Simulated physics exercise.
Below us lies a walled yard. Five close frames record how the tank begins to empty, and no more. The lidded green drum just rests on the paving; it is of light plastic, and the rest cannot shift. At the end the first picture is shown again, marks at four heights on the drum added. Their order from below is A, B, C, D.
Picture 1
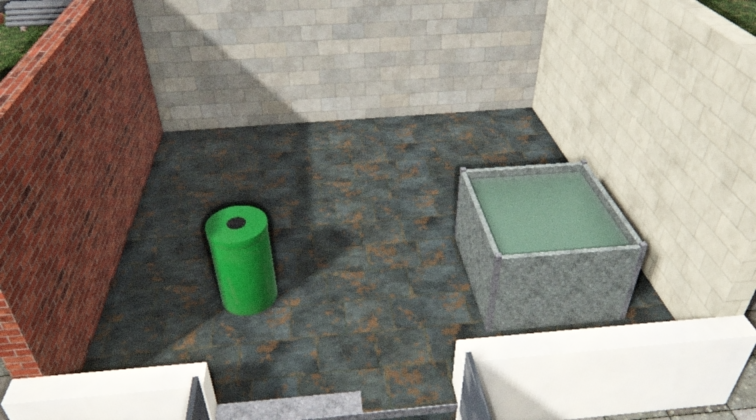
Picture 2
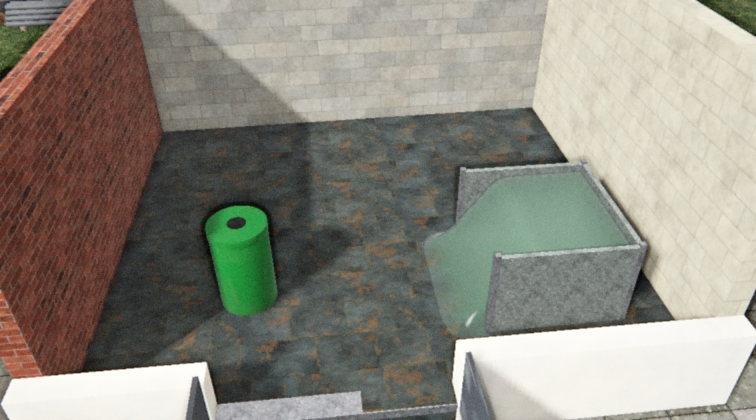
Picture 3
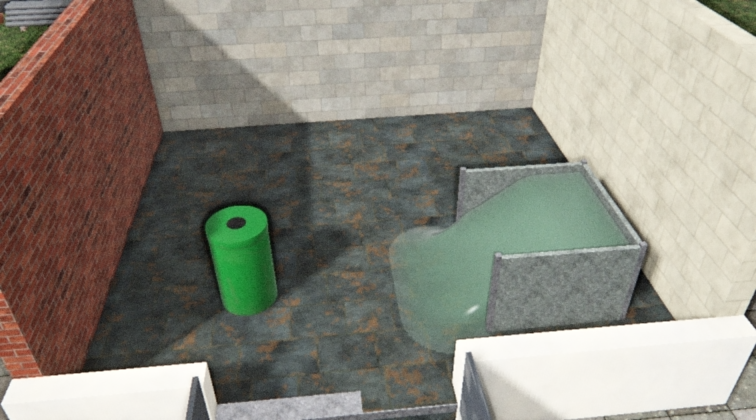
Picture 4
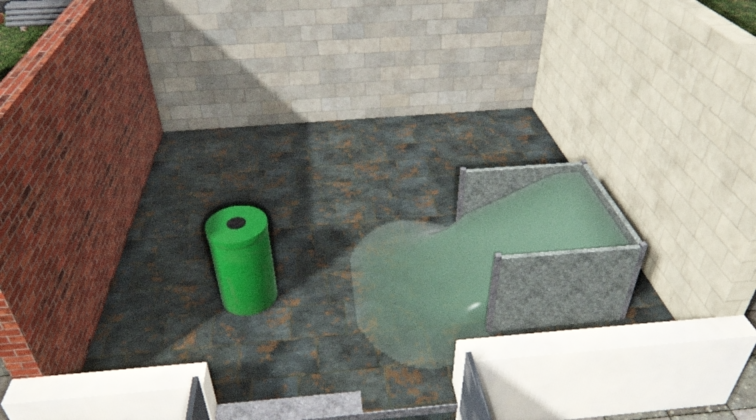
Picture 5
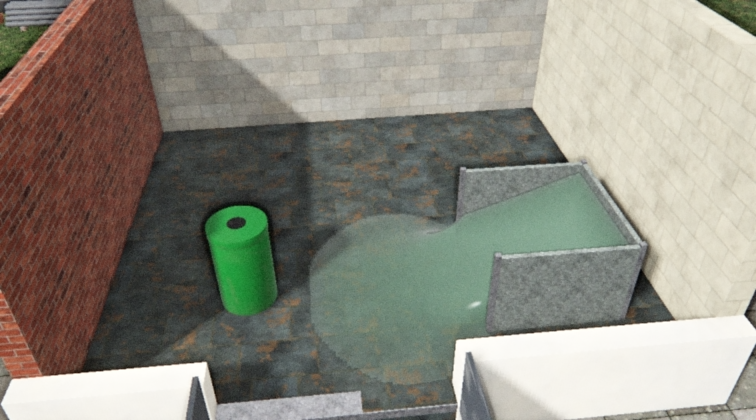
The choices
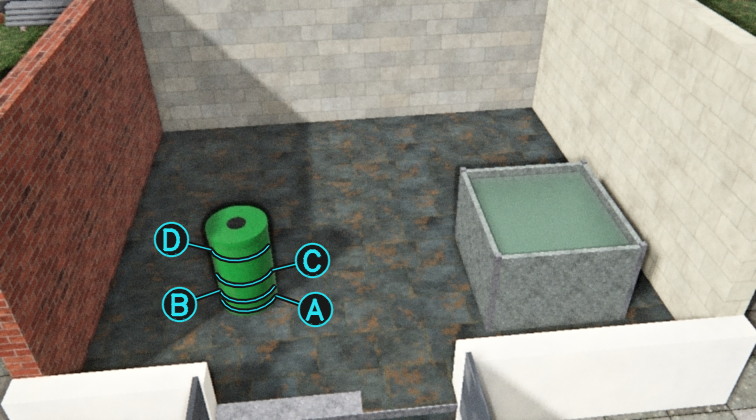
The video shows a walled yard with a green drum on the left and a full stone tank on the right; the tank's left side opens and greenish water pours out, spreading leftward across the dark floor.
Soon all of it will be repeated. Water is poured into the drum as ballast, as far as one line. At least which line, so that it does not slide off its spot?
Use line D.
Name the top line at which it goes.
The answer is C.
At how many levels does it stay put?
One of them.
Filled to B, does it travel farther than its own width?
Yes.
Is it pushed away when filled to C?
Yes.
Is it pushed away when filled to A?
Yes.
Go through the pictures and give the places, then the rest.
Lid of the green drum at (237, 224); tank full, its middle at (544, 212); open gate at (334, 355).
Water covers 2 % of the ground and is seen nearest the drum at (443, 281).
Water covers 5 % of the ground and is seen nearest the drum at (401, 287).
Water covers 9 % of the ground and is seen nearest the drum at (364, 288).
Lid of the green drum at (237, 224); water covers 13 % of the ground and is seen nearest the drum at (321, 293).
On the marked copy, A at (247, 311); B at (246, 301); C at (243, 285); D at (238, 260); from the bottom up A, B, C, D.
Choosing A, it is pushed about 3 times its own width away.
Choosing B, it is pushed about twice its own width away.
Choosing C, it is pushed about half its own width away.
Choosing D, it does not move.
